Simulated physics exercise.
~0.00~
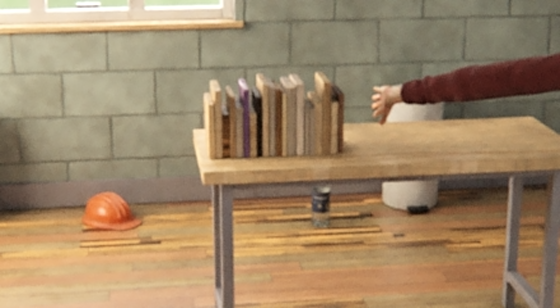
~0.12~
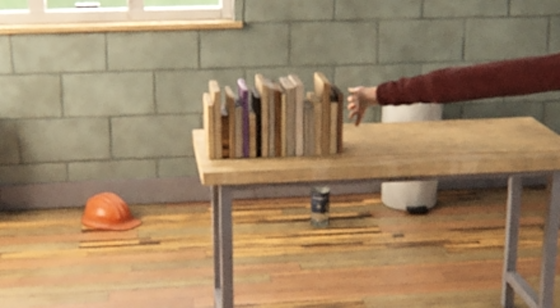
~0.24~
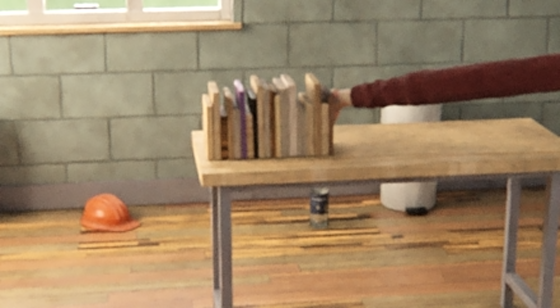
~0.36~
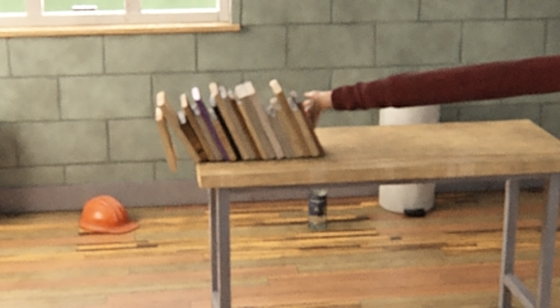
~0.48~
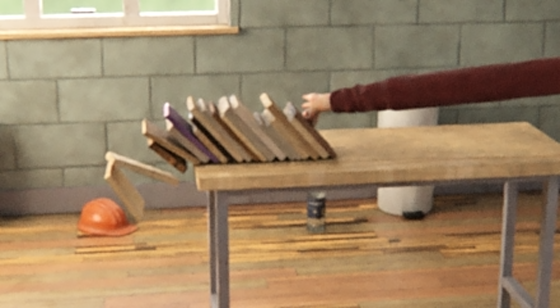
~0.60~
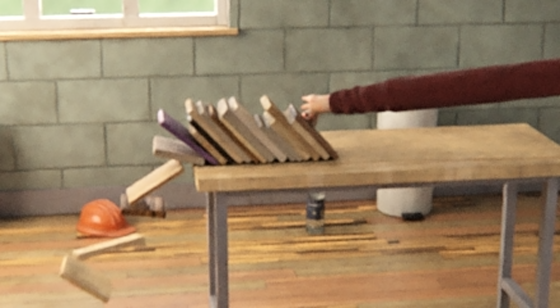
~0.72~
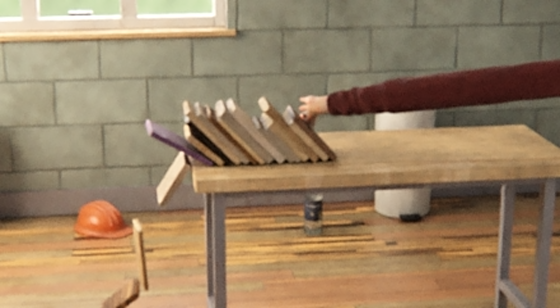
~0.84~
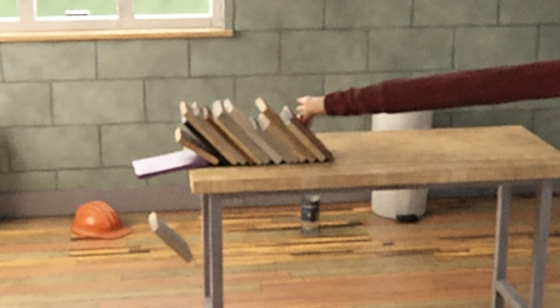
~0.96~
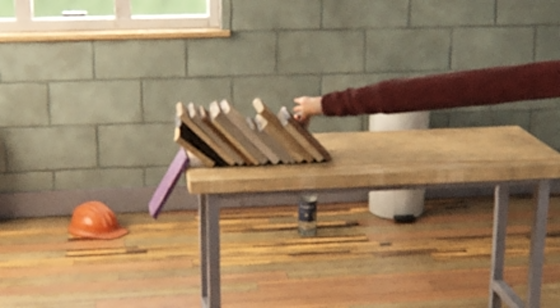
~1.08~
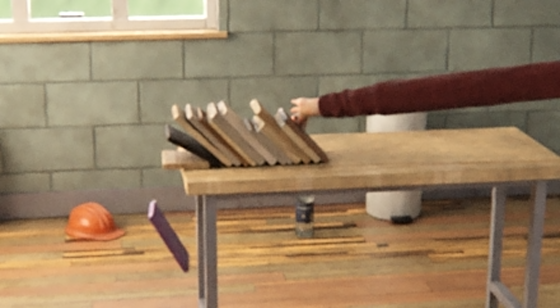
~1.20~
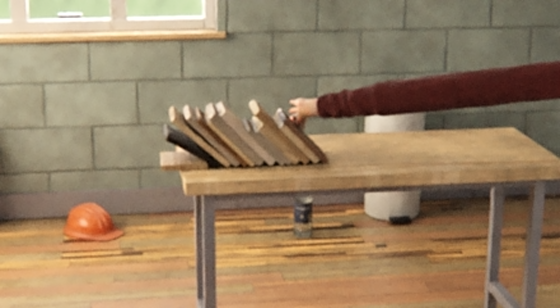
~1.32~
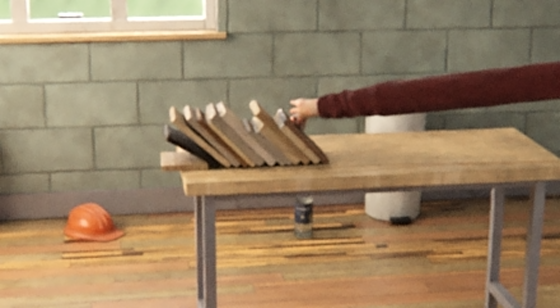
Hand in maroon sleeve pushing row of upright boards left on table, several including purple one falling off edge, rest left leaning.
